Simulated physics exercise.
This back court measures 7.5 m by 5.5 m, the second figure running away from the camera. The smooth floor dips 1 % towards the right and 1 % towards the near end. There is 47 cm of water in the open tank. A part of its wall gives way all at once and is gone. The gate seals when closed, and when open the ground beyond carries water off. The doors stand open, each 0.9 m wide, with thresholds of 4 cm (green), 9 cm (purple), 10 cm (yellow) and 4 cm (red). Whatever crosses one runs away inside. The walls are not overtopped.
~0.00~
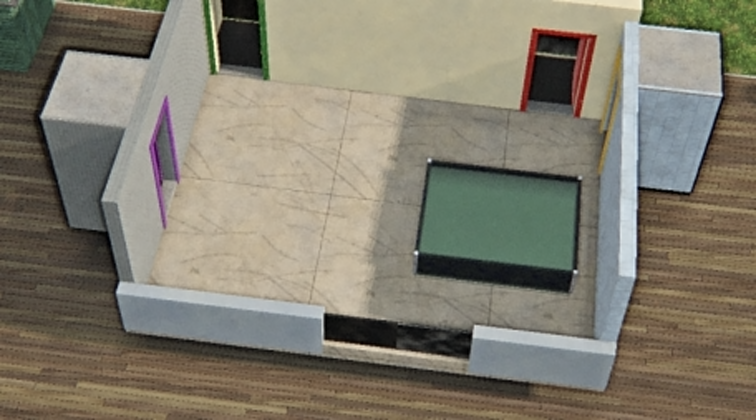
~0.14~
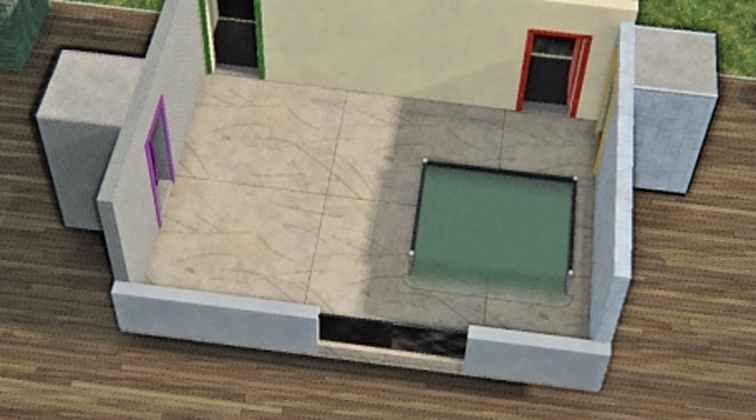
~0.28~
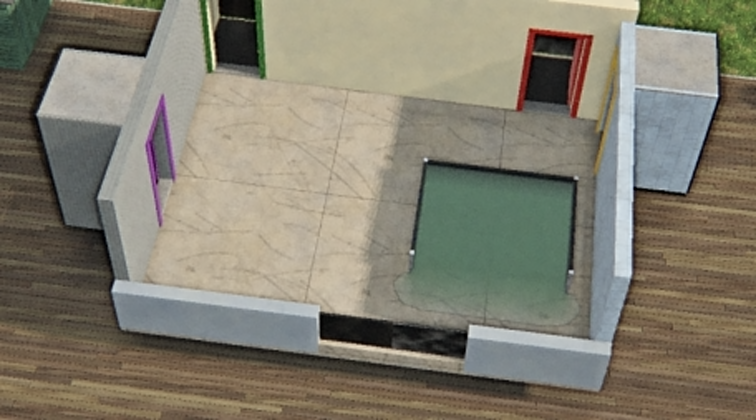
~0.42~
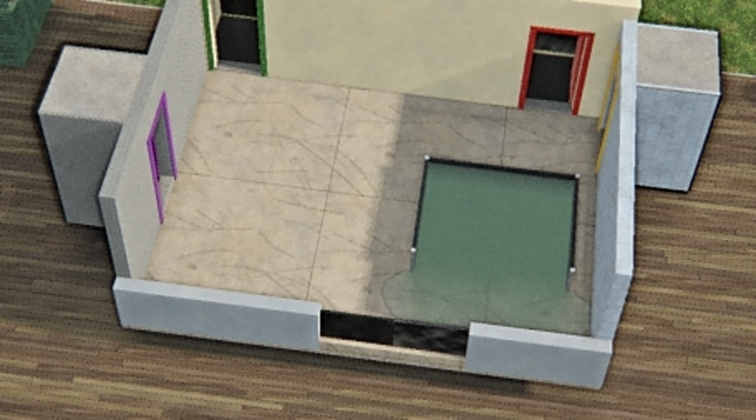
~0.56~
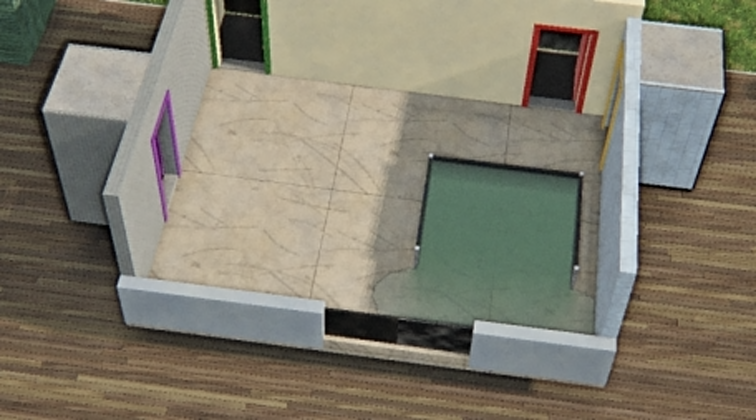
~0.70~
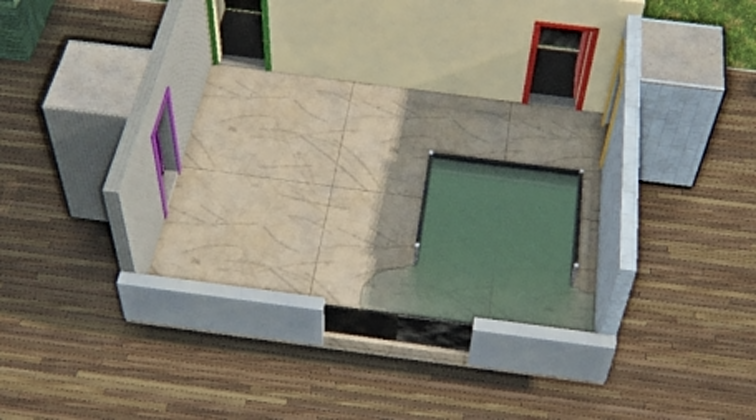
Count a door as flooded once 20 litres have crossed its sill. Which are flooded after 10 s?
Within that time: At the green door it exceeds the limit; at the purple door it stays under the limit; at the yellow door it keeps below the limit; at the red door it goes over the limit.
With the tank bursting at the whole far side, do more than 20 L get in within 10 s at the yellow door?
Against that limit: Yellow over.
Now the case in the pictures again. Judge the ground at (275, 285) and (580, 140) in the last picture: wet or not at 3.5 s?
In that order: Under water, wet.
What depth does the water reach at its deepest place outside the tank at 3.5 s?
Up to some 28 cm.
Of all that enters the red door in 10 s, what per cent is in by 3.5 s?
Some 0 per cent by then.
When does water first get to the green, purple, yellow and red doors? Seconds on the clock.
Green 5.5 s, purple 3.6 s, yellow 3.0 s, red 3.6 s.
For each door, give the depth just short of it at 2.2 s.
In cm: Green 0, purple 0, yellow 0, red 0.
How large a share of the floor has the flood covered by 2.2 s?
Near 25 per cent is wet.
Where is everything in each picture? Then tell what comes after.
In the first frame, still water, 47 cm deep, in the open tank at (500, 218).
In the second frame, the front is at (408, 280), 1.4 m from the gap at (489, 275); 0.5 m2 of floor is under water; 47 cm left at the back of the open tank.
In the third frame, the front is at (573, 313), 1.5 m from the gap at (489, 276); 1.7 m2 of floor is under water; 47 cm left at the back of the open tank.
In the fourth frame, water pours out at (490, 274) and has run 1.8 m, to (585, 321); typically 8 cm deep outside, 47 cm at the open tank's back.
In the fifth frame, water pours out at (494, 272) and has run 2.0 m, to a hidden place; typically 8 cm deep outside, 45 cm at the open tank's back.
In the sixth frame, water pours out at (494, 270) and has run 2.3 m, to a hidden place; typically 9 cm deep outside, 40 cm at the open tank's back.
After 1.4 s water covers 15 % of the floor and is deepest (44 cm) near (586, 359); green door not reached, purple door not reached, yellow door not reached, red door not reached.
After 2.2 s water covers 25 % of the floor and is deepest (44 cm) near (586, 359); green door not reached, purple door not reached, yellow door not reached, red door not reached.
After 3.5 s water covers 45 % of the floor and is deepest (28 cm) near (599, 114); green door not reached, purple door not reached, yellow door 8 cm at the sill, 0 L in, red door not reached.
After 6.0 s water covers 70 % of the floor and is deepest (14 cm) near (153, 300); green door 6 cm at the sill, 0 L in, purple door 9 cm at the sill, 4 L in, yellow door 5 cm at the sill, 0 L in, red door 7 cm at the sill, 51 L in.
After 10.0 s water covers 100 % of the floor and is deepest (14 cm) near (575, 358); green door 5 cm at the sill, 39 L in, purple door 3 cm at the sill, 5 L in, yellow door 6 cm at the sill, 0 L in, red door 3 cm at the sill, 60 L in.
